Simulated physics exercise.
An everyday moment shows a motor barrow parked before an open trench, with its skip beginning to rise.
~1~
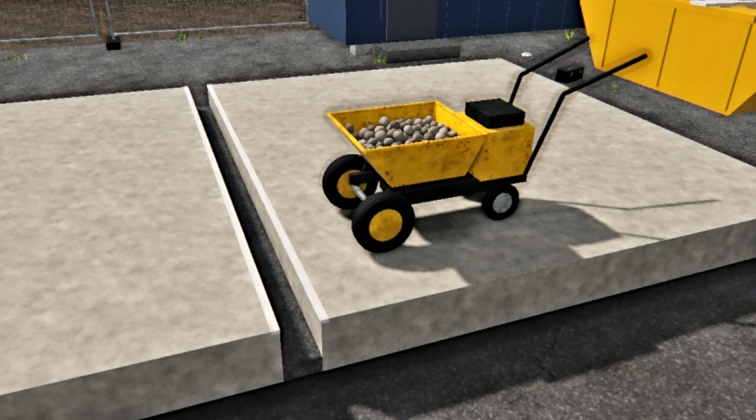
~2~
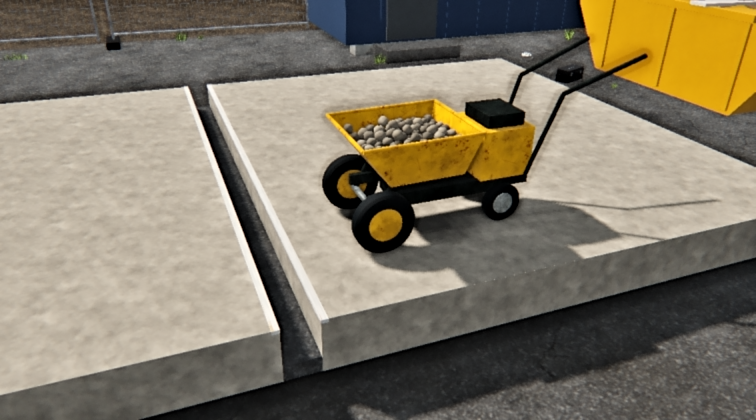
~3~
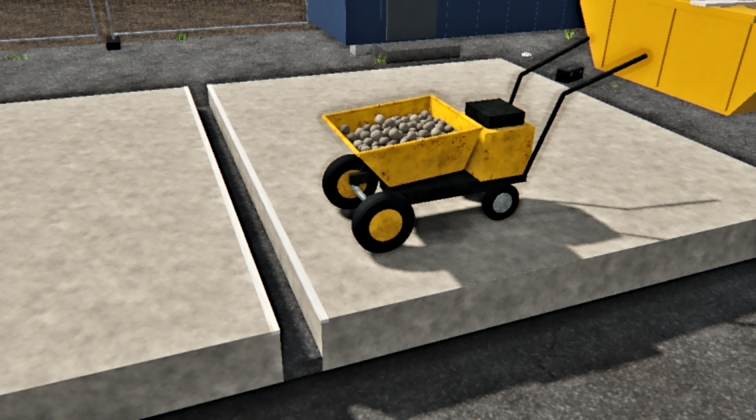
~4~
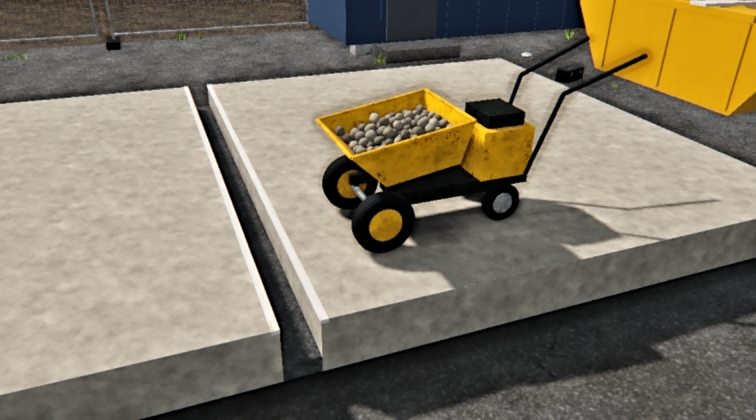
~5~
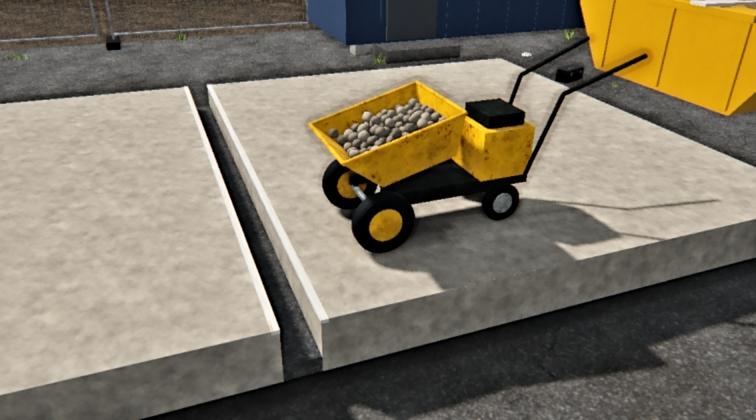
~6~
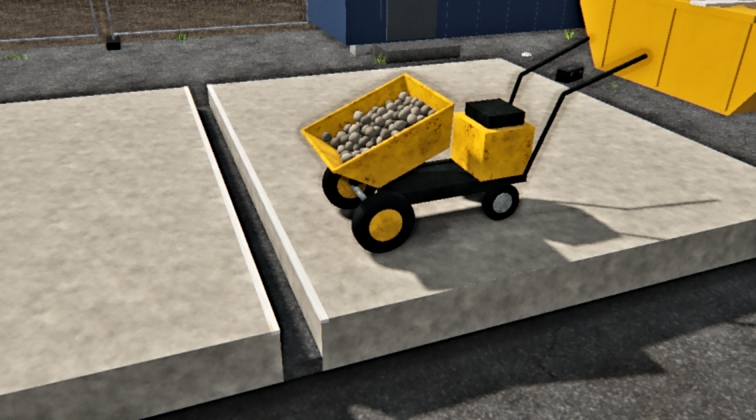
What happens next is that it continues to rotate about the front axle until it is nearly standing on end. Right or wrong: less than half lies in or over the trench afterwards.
Wrong.
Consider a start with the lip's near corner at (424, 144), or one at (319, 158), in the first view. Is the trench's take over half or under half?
For the first case I'd say a smaller fraction, and for the second case a smaller fraction.
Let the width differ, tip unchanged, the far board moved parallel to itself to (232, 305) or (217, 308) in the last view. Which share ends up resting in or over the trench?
100 % then 100 %, roughly.
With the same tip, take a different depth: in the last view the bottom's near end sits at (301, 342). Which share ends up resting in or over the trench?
I'd say roughly 60 in a hundred.
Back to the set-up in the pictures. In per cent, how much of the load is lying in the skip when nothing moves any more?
0 in a hundred, roughly.
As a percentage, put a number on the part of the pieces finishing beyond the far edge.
Estimate: Some 15 percent.
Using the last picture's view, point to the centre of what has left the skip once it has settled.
Last view, centre at rest - approx. (266, 260).
Just after the last frame, skip tipped steeply; every one in the skip.
A moment on, skip tipped right over; the larger part in the skip; just a few short of the trench; roughly a quarter in or heaped over the trench; just a few beyond it; just a few falling.
Further on, skip tipped right over; about a tenth in the skip; just a few short of the trench; the larger part in or heaped over the trench; about a tenth beyond it.
When it is over, skip tipped right over; just a few in the skip; just a few short of the trench; the larger part in or heaped over the trench; about a tenth beyond it.
